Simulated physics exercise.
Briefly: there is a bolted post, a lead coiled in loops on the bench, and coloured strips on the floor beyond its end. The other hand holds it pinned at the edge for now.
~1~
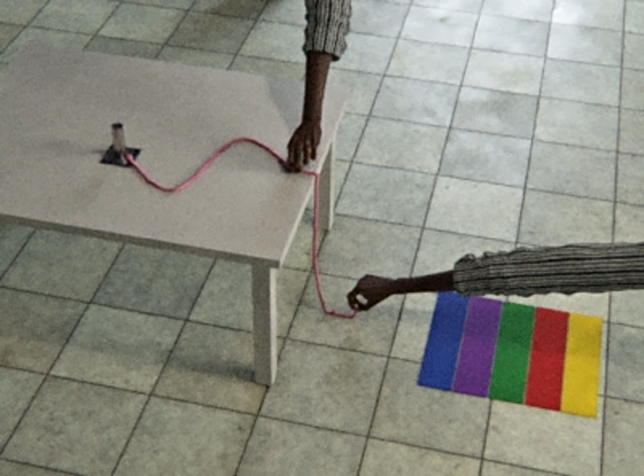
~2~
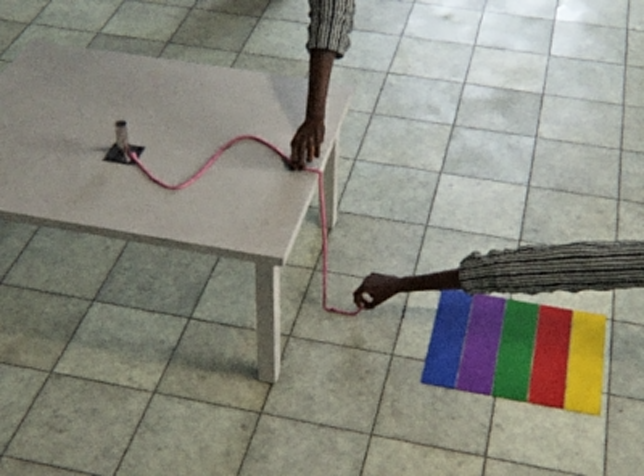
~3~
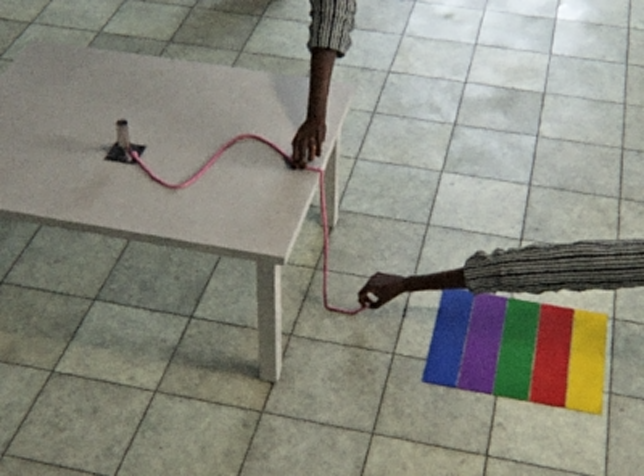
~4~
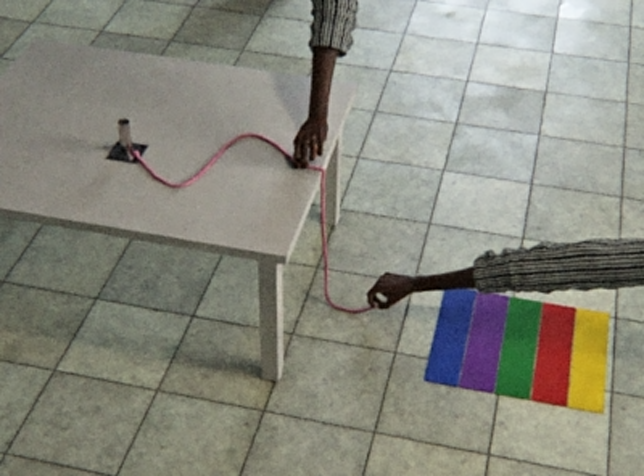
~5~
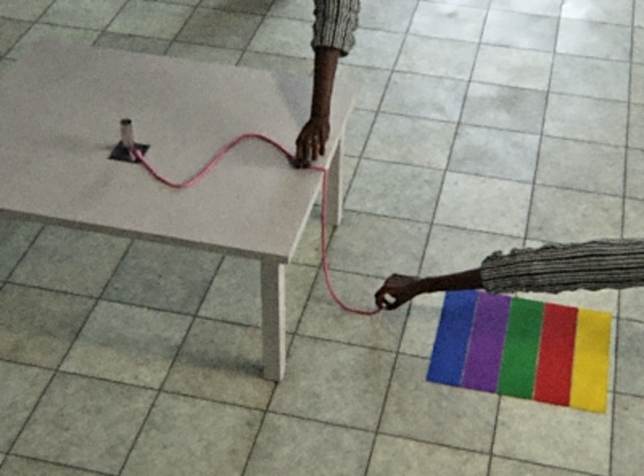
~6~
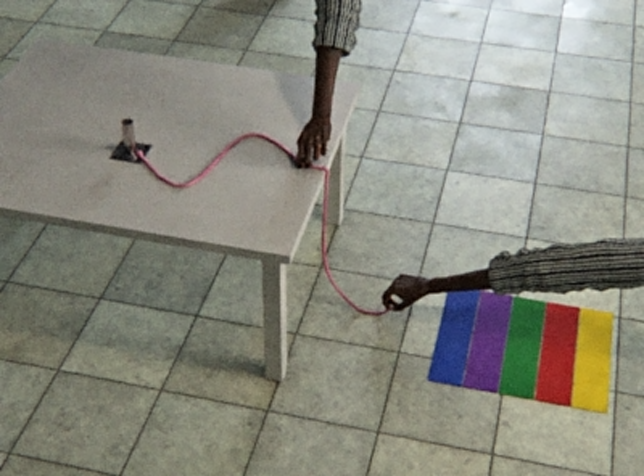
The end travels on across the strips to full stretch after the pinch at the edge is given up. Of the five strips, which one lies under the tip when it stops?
The yellow strip.
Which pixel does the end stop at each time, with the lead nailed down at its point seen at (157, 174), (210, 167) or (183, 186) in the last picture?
Results: (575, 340); (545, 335); (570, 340).
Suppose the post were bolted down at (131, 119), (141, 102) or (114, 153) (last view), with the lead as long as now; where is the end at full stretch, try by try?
Try by try: (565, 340), (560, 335) and (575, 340).
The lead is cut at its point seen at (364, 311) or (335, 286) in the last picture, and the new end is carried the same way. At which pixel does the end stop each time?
It would end up close to (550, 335), then close to (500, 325).
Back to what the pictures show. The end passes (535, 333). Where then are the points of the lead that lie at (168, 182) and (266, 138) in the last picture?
(198, 155) and (328, 189), approximately.
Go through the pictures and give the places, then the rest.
The first frame shows end (356, 308); blue (438, 370); purple (473, 376); green (508, 382); red (544, 389); yellow (580, 395).
The second frame shows end (362, 306); lead through (150, 176) (205, 168) (256, 138) (314, 171) (324, 233) (324, 292).
The third frame shows end (367, 306).
The fourth frame shows end (376, 306); lead through (153, 174) (208, 166) (259, 136) (317, 169) (323, 230) (326, 290).
The fifth frame shows end (384, 307).
The sixth frame shows end (391, 308); lead through (156, 174) (212, 165) (263, 136) (321, 169) (324, 229) (338, 290).
Soon after, end near (535, 333); over green.
Then, end near (571, 339); over red.
At full stretch, end near (593, 343); over yellow. It gets as far as the yellow strip.
